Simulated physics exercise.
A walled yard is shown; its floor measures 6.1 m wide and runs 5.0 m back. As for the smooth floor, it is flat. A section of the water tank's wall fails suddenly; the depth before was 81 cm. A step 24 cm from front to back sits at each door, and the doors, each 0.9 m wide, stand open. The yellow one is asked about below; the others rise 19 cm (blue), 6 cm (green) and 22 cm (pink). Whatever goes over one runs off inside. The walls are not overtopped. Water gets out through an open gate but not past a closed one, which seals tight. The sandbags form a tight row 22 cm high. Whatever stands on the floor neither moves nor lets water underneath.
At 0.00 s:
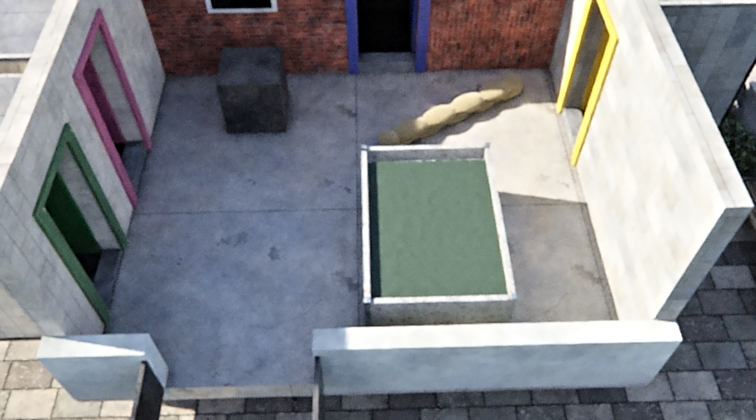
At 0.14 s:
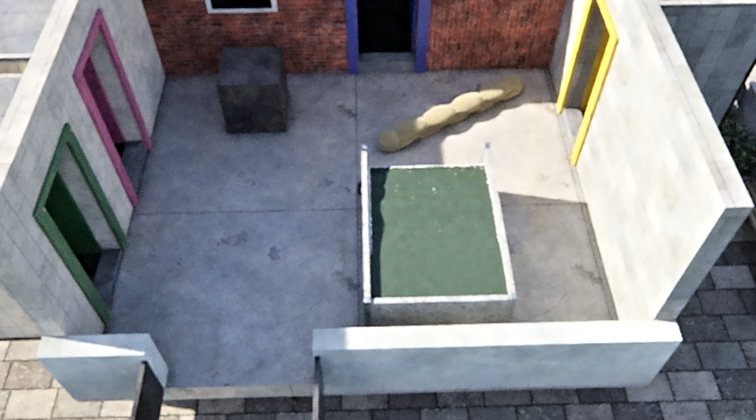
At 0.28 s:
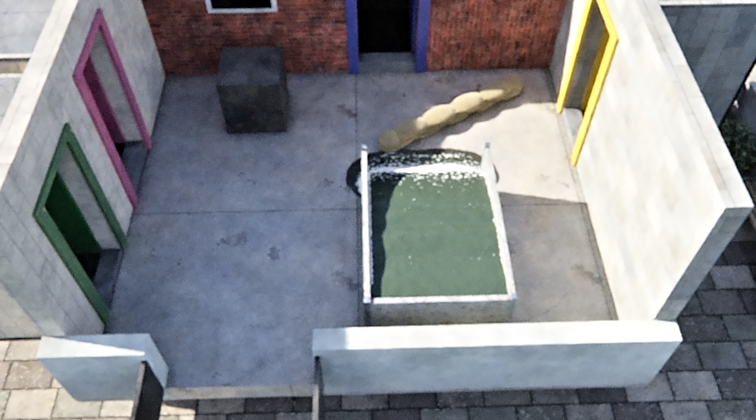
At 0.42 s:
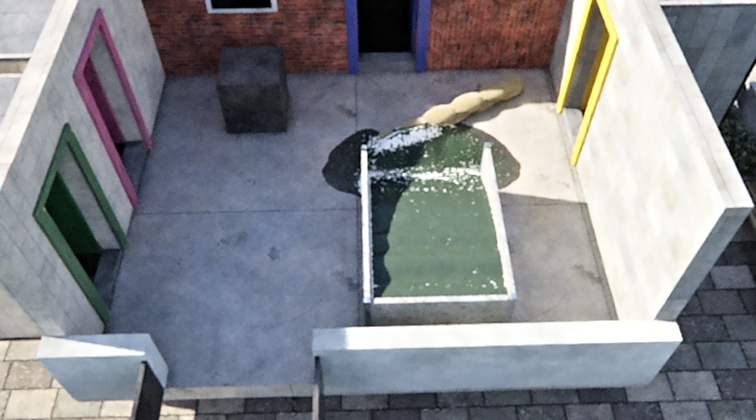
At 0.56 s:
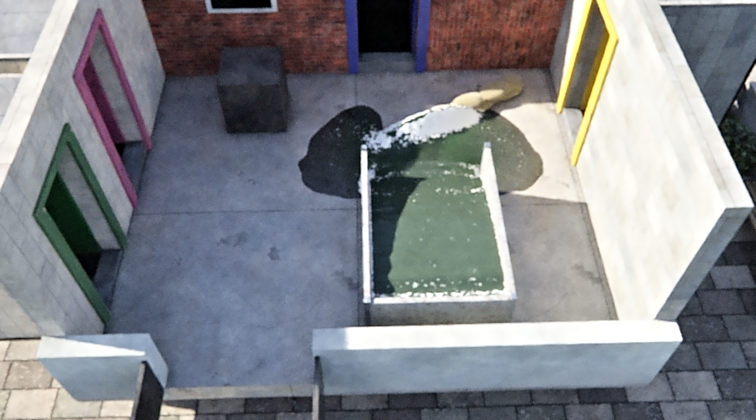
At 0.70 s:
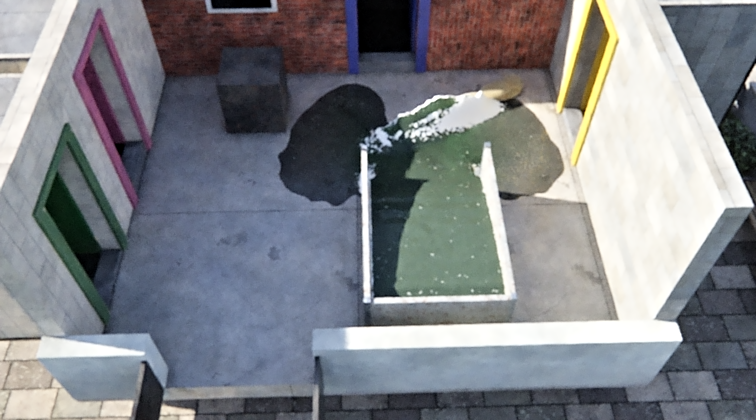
Green water pouring from the far side of a tank in a walled yard, foaming against a tan lumpy ridge and spreading.
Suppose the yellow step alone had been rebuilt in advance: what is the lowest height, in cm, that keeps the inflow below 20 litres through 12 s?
About 32 cm.
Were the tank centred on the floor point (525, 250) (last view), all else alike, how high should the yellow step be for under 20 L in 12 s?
Close to 31 cm would do it.
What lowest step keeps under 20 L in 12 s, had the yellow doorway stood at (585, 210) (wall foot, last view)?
Roughly 7.5 cm.
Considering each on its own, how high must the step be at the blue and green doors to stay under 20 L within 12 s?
About 18 cm at blue and 8.0 cm at green.
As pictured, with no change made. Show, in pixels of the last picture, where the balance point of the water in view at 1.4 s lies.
Approximately (425, 194).
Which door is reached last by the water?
I'd say the green door.
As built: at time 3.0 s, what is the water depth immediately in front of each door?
Door by door in centimetres - blue 20, yellow 29, green 0, pink 13.
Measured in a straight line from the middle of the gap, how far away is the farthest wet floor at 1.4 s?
About 3.6 metres out.
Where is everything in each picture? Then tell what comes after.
The first picture shows the water tank at (432, 221) is whole and still, 81 cm deep; the yellow door at (584, 83) is dry.
In the second picture, water pours out on the far side and has run 0.3 m, to a hidden place; about 10 cm deep outside, 81 cm at the back.
In the third picture, the gap is on the far side, the front 0.7 m out at a hidden place; the back of the water tank holds 81 cm.
In the fourth picture, the gap is on the far side, the front 1.3 m out at (454, 127); the back of the water tank holds 78 cm.
In the fifth picture, the gap is on the far side, the front 1.6 m out at (353, 112); the back of the water tank holds 69 cm.
In the sixth picture, the gap is on the far side, the front 2.1 m out at (341, 91); the back of the water tank holds 69 cm; the yellow door at (584, 83), 2.4 m from the gap, is still 0.4 m from the nearest water.
After 1.4 s water covers 35 % of the floor, deepest (50 cm) near (399, 152); 16 cm at the yellow door, 2 litres in over its 12 cm step.
After 3.0 s water covers 55 % of the floor, deepest (32 cm) near (542, 74); 29 cm at the yellow door, 154 litres in over its 12 cm step.
After 12.0 s water covers 95 % of the floor, deepest (10 cm) near (475, 359); 9 cm at the yellow door, 261 litres in over its 12 cm step.
At the yellow door as built, the water arrived by 0.9 s and peaked near 30 cm at 2.6 s.
Run again over the same 12 s with other heights there, 32 litres in over 29.5 cm, 3 litres over 40 cm. The limit of 20 litres is kept from about 32 cm up.
